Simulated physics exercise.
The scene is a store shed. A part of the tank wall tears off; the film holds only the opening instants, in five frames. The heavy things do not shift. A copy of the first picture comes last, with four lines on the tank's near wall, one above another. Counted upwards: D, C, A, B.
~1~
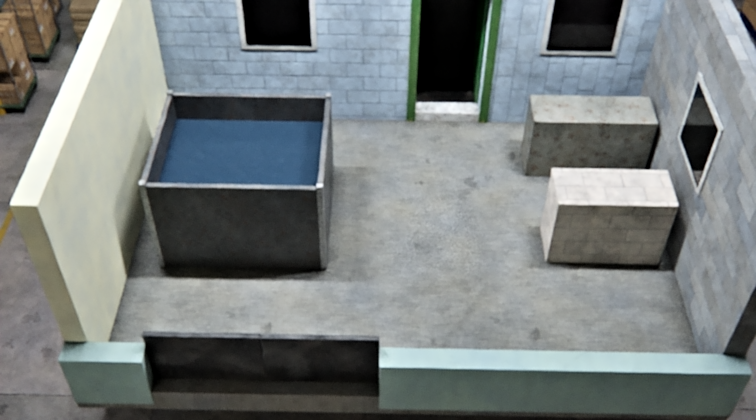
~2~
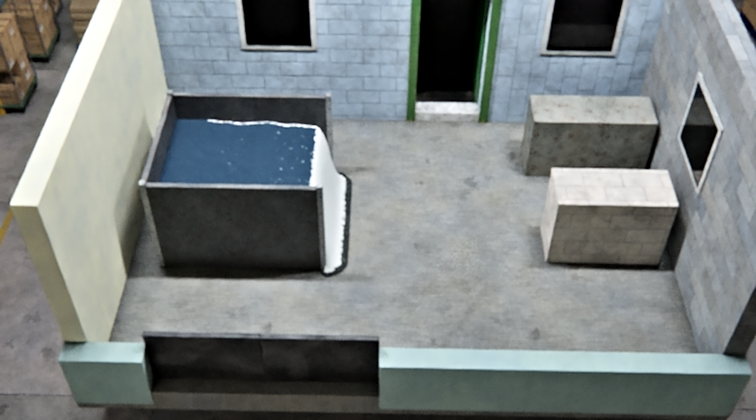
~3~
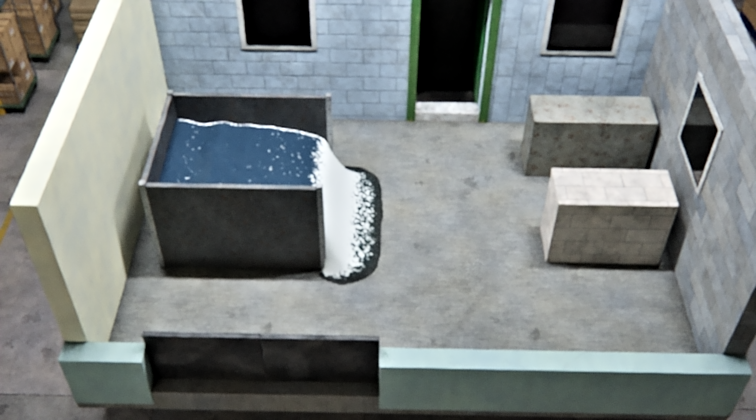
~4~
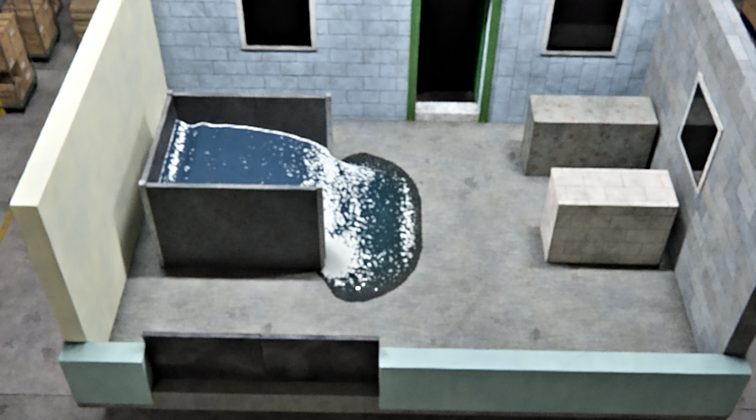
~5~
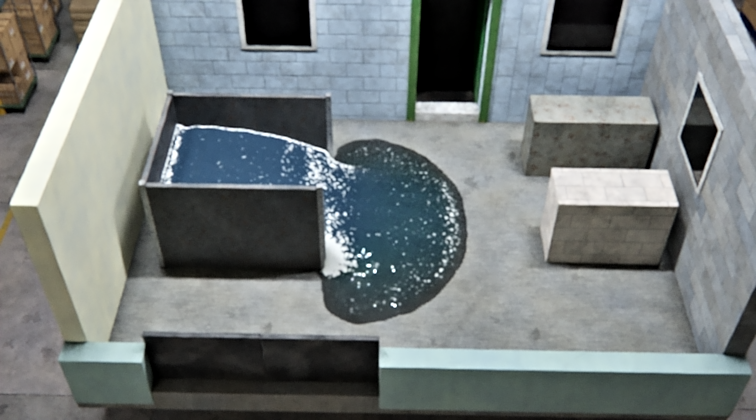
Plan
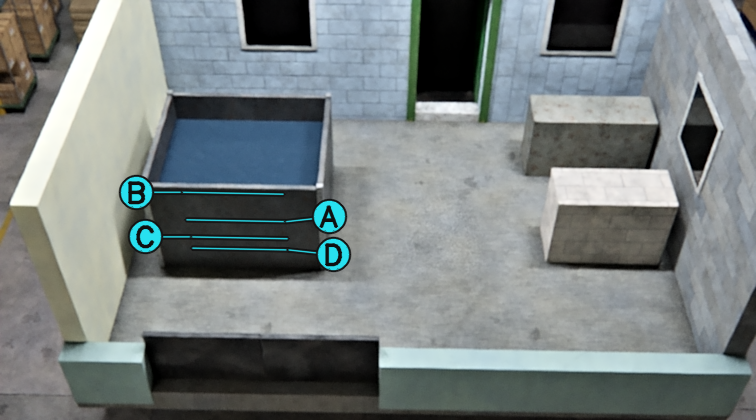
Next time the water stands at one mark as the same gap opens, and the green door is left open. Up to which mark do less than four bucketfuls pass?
It is A.
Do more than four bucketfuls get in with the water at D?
No, that is safe.
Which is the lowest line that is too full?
The answer is B.
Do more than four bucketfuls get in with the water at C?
No, that is safe.
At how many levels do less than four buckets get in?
Three of the four.
In cyan, A at (236, 220); B at (232, 193); C at (238, 237); D at (240, 249); from the bottom up D, C, A, B.
Choosing A, a bucket or two gets in.
Choosing B, about 9 bucketfuls get in.
Choosing C, nothing gets over.
Choosing D, nothing gets over.
